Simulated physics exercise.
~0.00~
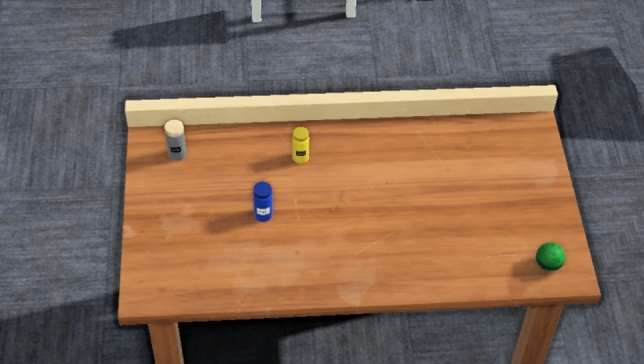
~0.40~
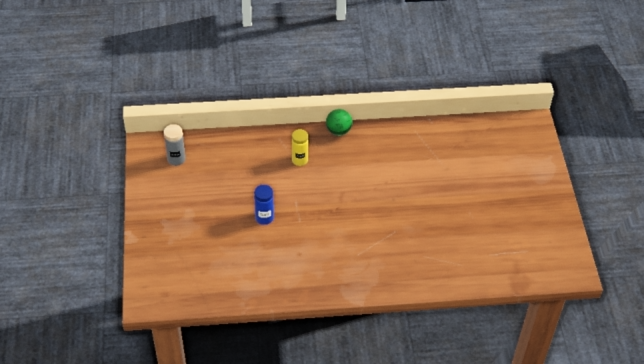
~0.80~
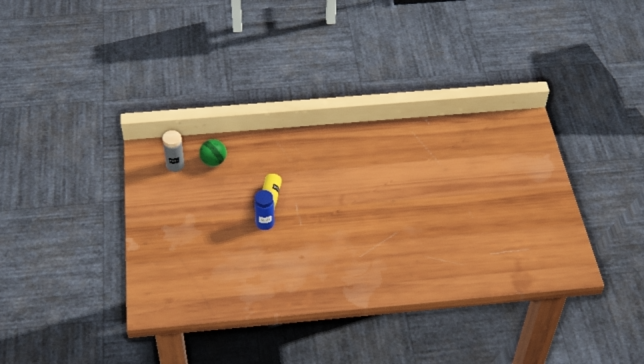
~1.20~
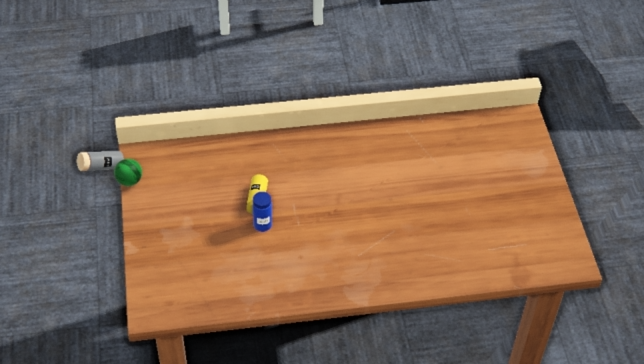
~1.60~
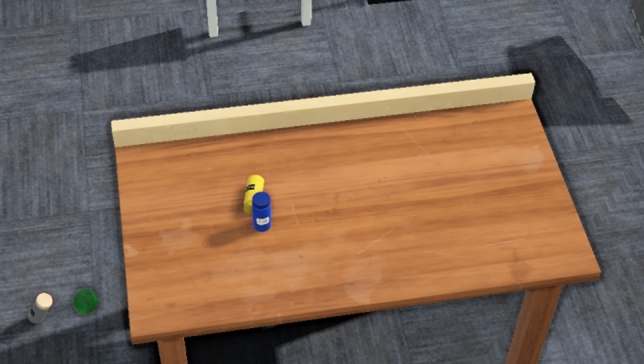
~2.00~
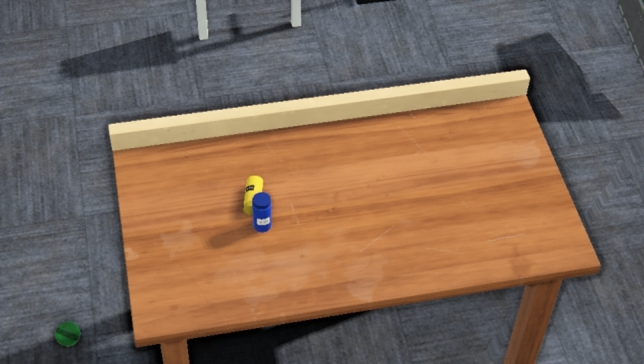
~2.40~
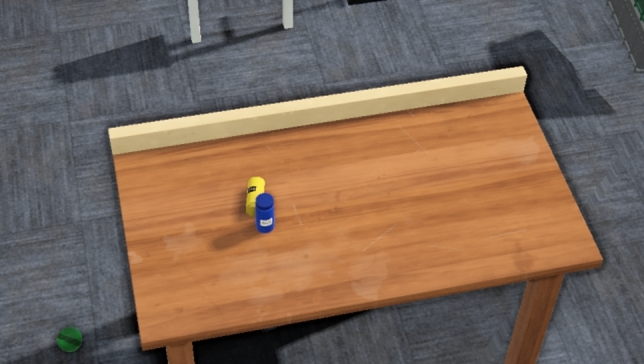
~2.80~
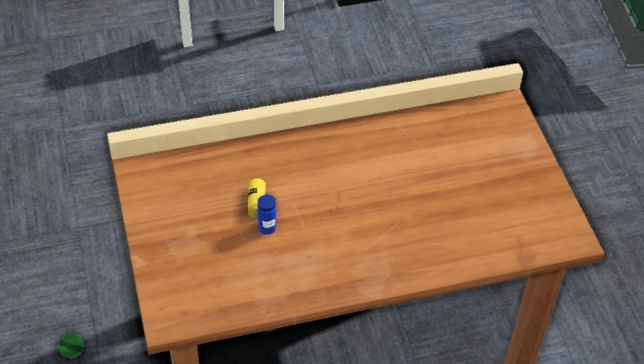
A wooden table with a pale rail along its far edge stands on grey carpet, seen from above as the view drifts slightly. A grey shaker stands at the far left, a yellow one near the rail, a blue one closer to the middle, and a green ball sits at the right. The ball shoots to the far rail and heads left, and the yellow shaker topples toward the blue one. The ball and the grey shaker then go off the left edge to the floor. The yellow shaker ends lying beside the upright blue one, with the ball on the carpet.
